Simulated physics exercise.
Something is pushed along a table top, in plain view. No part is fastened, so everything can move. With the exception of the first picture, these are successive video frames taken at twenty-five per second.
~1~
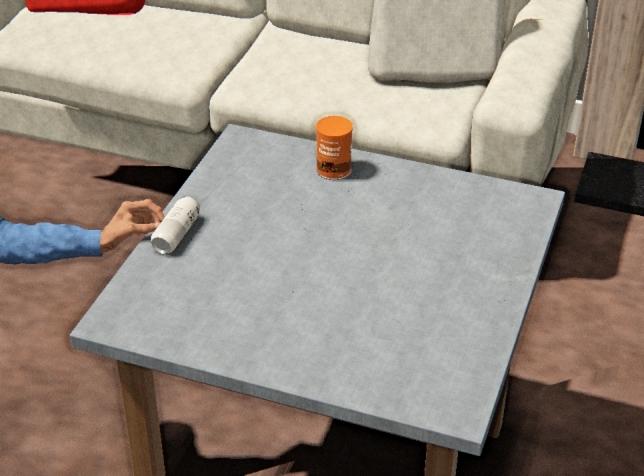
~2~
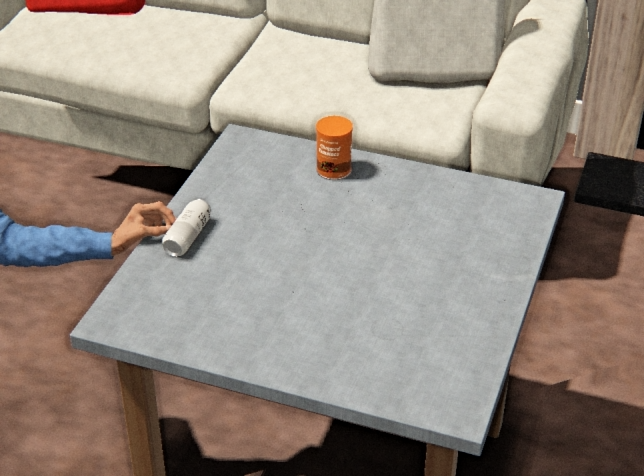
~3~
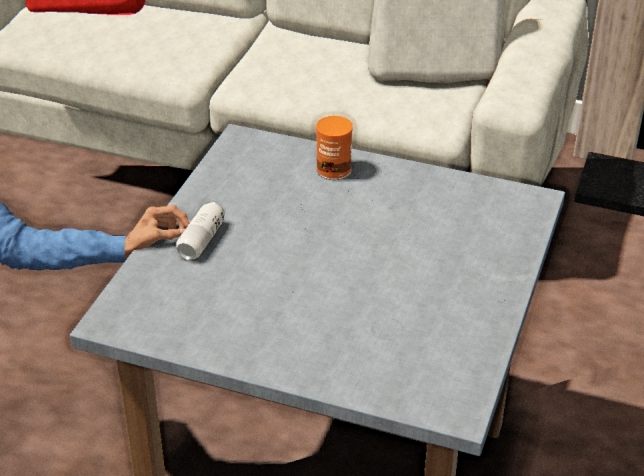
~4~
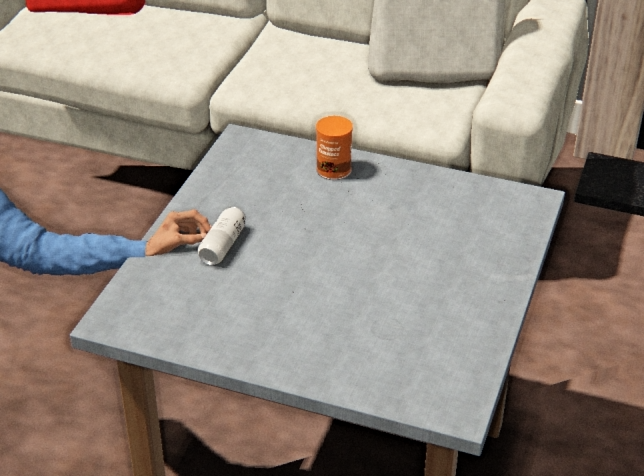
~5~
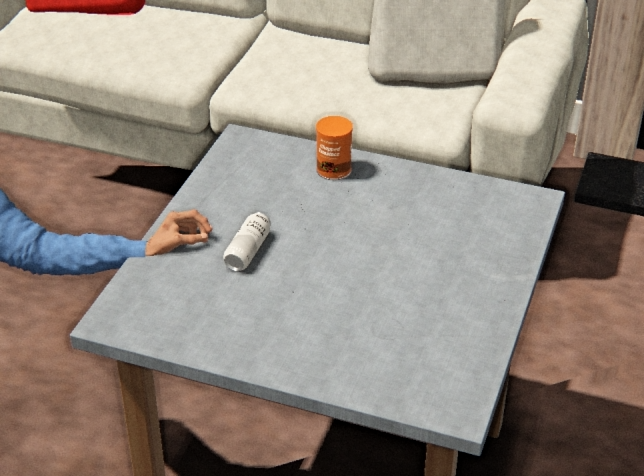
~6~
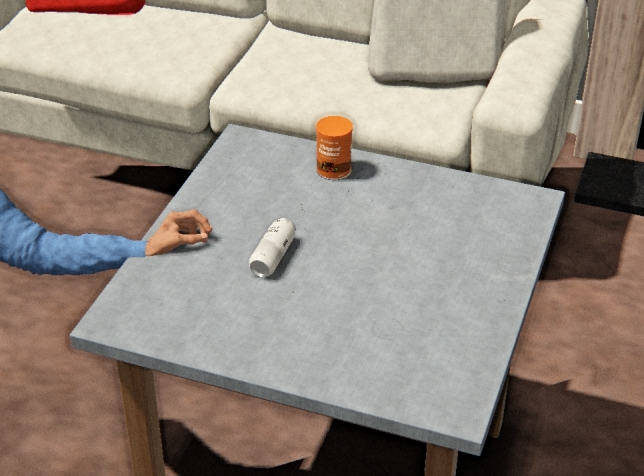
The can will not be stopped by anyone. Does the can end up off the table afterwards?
Yes, it leaves the table.
Then, 0.30 s on from there, white can shifted well along near (458, 290).
Then, 0.70 s on from there, white can now off the table.
In the end, off the table, white can.
